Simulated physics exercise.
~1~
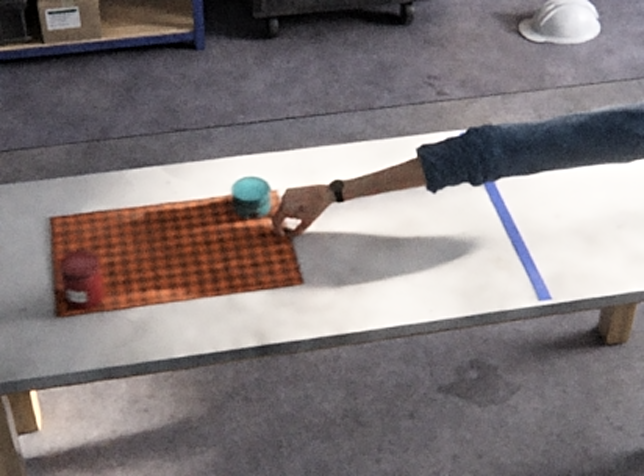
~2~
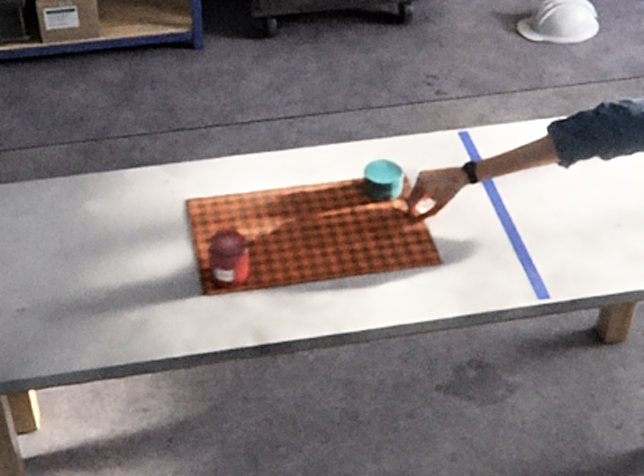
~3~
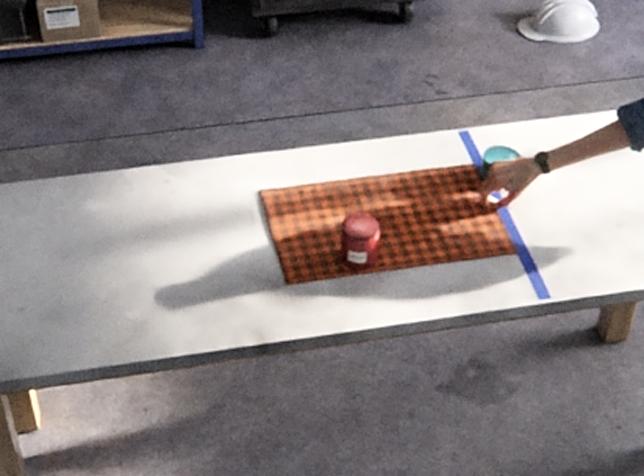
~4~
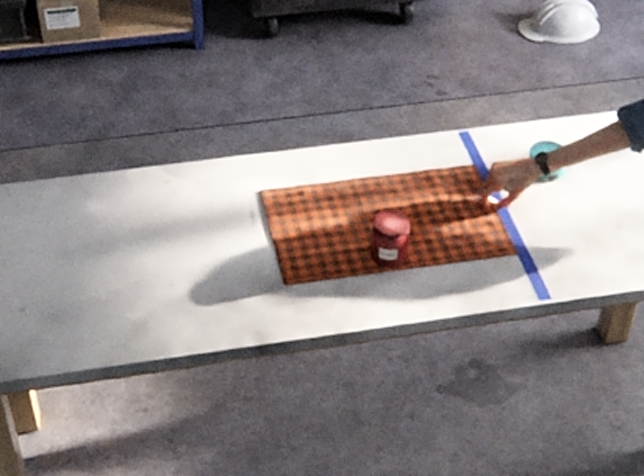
In this clip, a hand pulls an orange checkered table runner carrying a turquoise tub and a red jar rightward to a strip of blue tape, where the cloth stops. The tub slides off the front past the tape, while the jar shifts forward but stays on the cloth.
